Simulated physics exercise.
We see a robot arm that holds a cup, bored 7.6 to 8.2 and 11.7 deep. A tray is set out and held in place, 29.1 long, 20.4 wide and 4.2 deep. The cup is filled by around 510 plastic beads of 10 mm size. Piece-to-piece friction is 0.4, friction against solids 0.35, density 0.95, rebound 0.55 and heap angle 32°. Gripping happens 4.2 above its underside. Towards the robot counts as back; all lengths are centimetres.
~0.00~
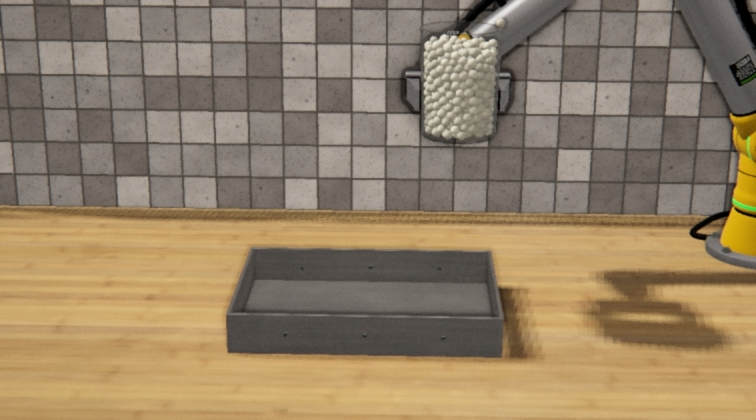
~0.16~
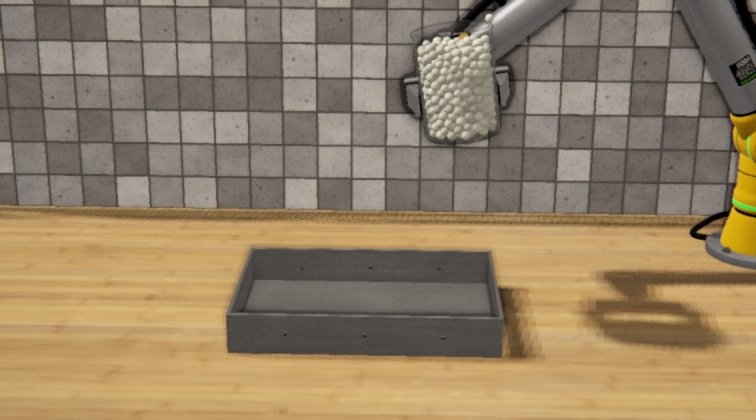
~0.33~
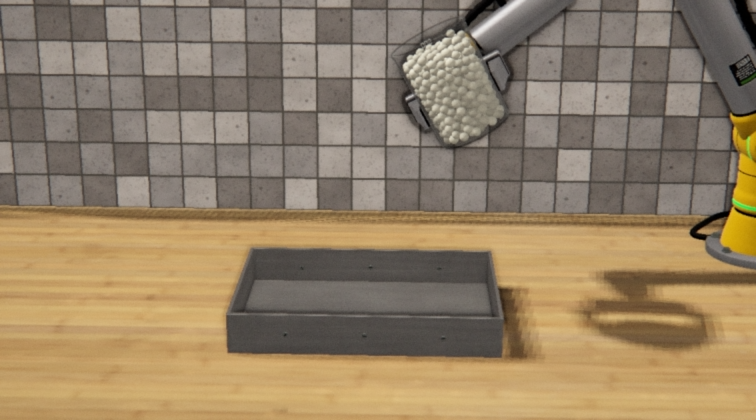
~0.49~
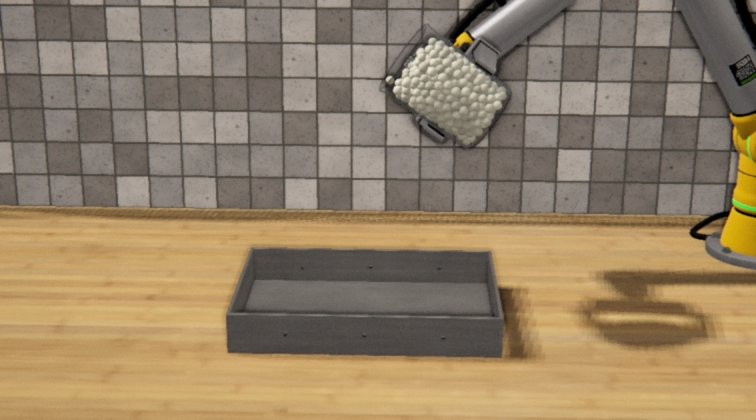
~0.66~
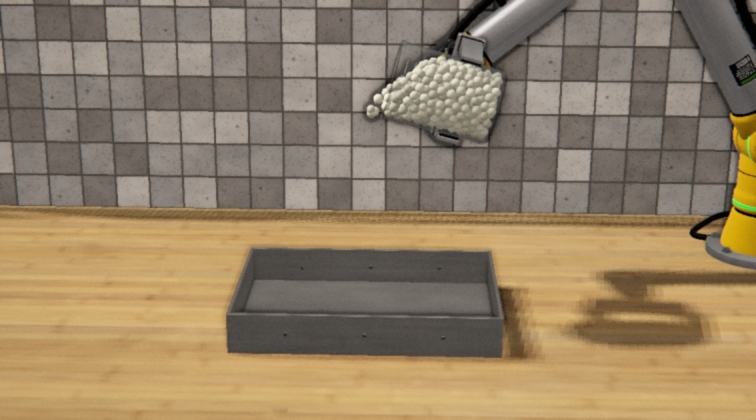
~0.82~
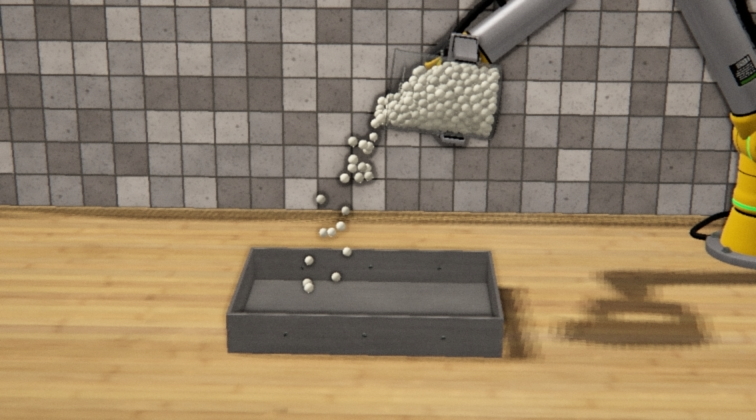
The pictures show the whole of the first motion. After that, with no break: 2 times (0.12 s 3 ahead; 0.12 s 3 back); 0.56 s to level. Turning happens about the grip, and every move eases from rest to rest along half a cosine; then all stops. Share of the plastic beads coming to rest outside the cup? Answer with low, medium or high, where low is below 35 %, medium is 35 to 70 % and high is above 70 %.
Medium.
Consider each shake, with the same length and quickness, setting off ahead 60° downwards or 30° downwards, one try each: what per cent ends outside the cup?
Near 25 and 40 percent respectively.
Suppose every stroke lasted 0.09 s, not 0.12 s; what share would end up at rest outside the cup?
I'd expect close to 65 per cent then.
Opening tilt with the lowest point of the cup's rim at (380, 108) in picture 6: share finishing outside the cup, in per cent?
Around 25 per cent of it.
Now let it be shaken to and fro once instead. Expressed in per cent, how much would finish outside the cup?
In that case it would be roughly 35 per cent.
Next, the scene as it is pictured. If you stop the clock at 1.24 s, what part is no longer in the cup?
Share gone by then: Close to 35 %.
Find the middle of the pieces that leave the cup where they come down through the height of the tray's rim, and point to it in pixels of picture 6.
Estimated centre near (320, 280) in pixels.
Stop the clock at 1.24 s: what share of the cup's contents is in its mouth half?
Roughly 60 per cent.
After 1.24 s, tilted 83° forward, highest piece 27 above the table; 330 in the cup, 153 in the tray, 28 in flight or on a rim.
After 1.65 s, tilted 25° forward, highest piece 32 above the table; 264 in the tray, 243 in the cup, 2 on the table or floor, 2 in flight or on a rim.
After 2.06 s, level, highest piece 30 above the table; 266 in the tray, 243 in the cup, 2 on the table or floor.
After 3.11 s, level, highest piece 30 above the table; 266 in the tray, 243 in the cup, 2 on the table or floor.
In the end, 266 in the tray, 243 in the cup, 2 on the table or floor. That is 52 % outside the cup.
